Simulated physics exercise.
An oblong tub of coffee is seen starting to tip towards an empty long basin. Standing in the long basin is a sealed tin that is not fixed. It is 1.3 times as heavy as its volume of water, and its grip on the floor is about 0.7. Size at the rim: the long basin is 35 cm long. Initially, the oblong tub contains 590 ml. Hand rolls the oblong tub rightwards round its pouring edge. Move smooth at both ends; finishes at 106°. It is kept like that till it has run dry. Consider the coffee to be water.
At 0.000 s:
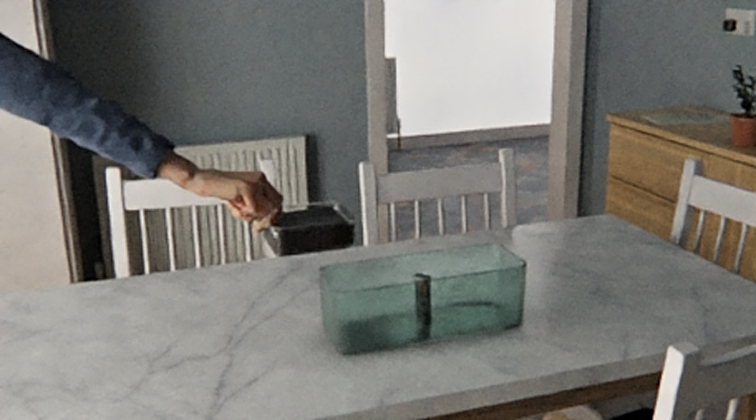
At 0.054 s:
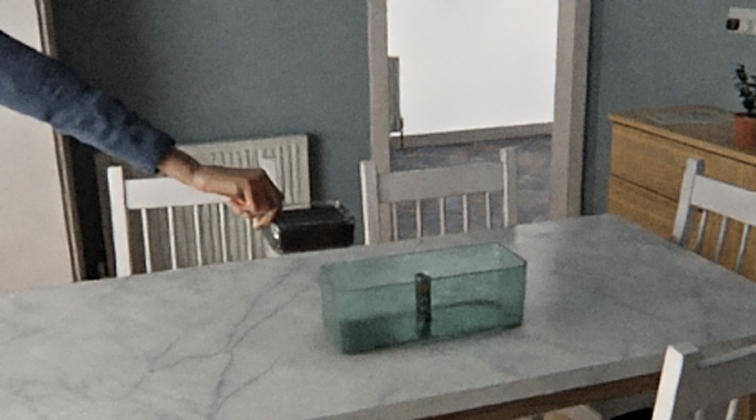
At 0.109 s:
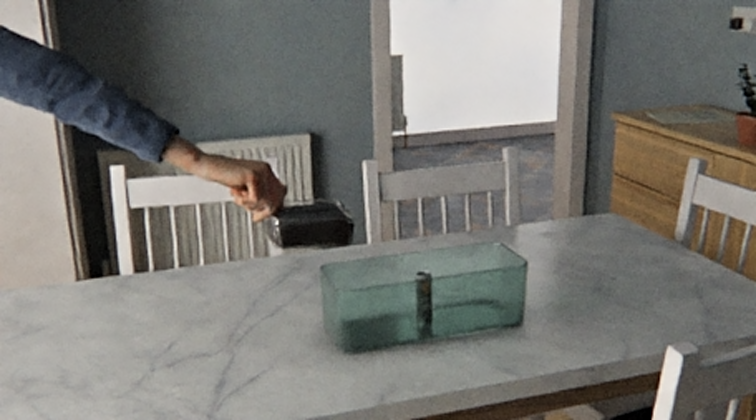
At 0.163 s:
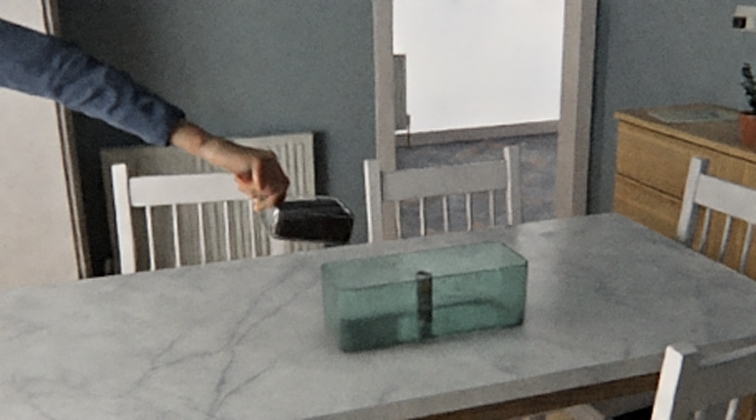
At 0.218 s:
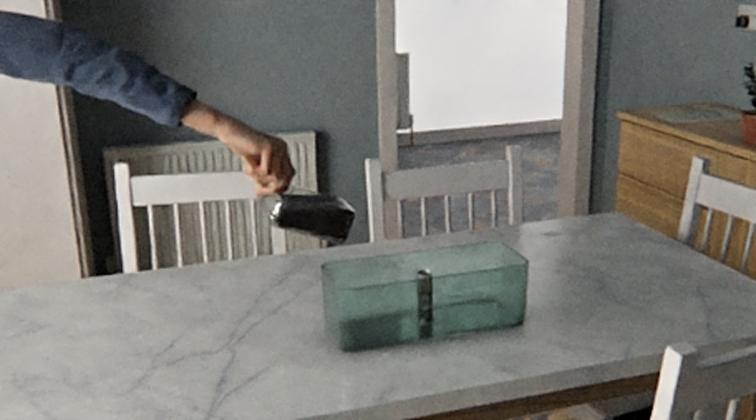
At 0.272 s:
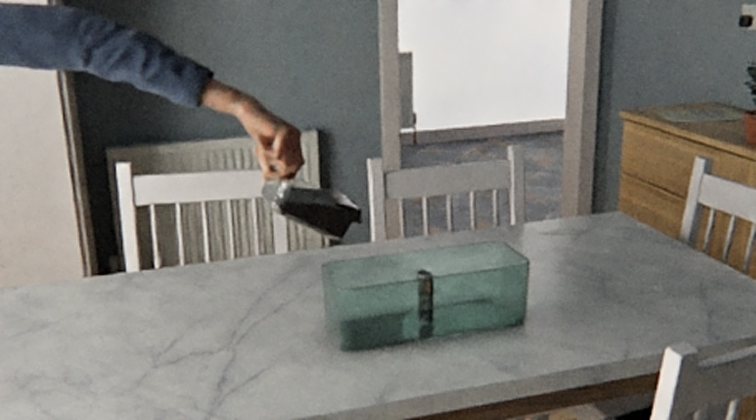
A hand in a blue sleeve tilted a small oblong tub of something dark rightwards, gently at first and then more steeply, lifting its left end beside a still, green long basin on a marble-patterned table.
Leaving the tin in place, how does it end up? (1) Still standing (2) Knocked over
2.
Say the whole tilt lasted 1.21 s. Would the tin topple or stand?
Then it holds its balance.
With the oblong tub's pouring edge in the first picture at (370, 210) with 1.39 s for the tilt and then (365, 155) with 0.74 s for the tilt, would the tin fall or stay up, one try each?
In the first try it remains standing; in the second it remains standing.
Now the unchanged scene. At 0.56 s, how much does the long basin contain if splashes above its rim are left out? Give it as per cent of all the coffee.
Near 26 in a hundred.
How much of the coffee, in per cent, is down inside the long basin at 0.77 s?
The share is close to 86 percent.
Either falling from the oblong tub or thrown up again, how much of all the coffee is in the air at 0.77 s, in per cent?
About 5 % of the total.
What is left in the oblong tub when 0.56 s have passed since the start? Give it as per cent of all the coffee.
Roughly 12 %.
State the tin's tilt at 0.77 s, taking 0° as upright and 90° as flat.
The tilt is near 20°.
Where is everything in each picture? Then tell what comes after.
The first picture shows tilt 0°; pouring edge (346, 211); surface from (267, 223) to (344, 213); the long basin's rim runs from (326, 281) to (513, 254); the tin's top is at (422, 278).
The second picture shows tilt 1°; pouring edge (347, 210); surface from (267, 221) to (344, 212).
The third picture shows tilt 6°; pouring edge (347, 210); surface from (268, 217) to (345, 209).
The fourth picture shows tilt 12°; pouring edge (347, 209); surface from (267, 211) to (346, 205).
The fifth picture shows tilt 21°; pouring edge (347, 209); surface from (267, 203) to (346, 204); 4 per cent is over the edge.
The sixth picture shows tilt 32°; pouring edge (348, 209); surface from (269, 193) to (340, 199); 10 per cent is over the edge.
After 0.56 s the tilt is 92° and 11 per cent is still to pour; the tin stands where it began.
After 0.77 s the tilt is 106° and 1 per cent is still to pour; the tin leans 20°.
After 1.00 s the tilt is 106° and 0 per cent is still to pour; the tin lies on its side.
After 1.24 s the tilt is 106° and 0 per cent is still to pour; the tin lies on its side.
In the end the tin lies on its side.
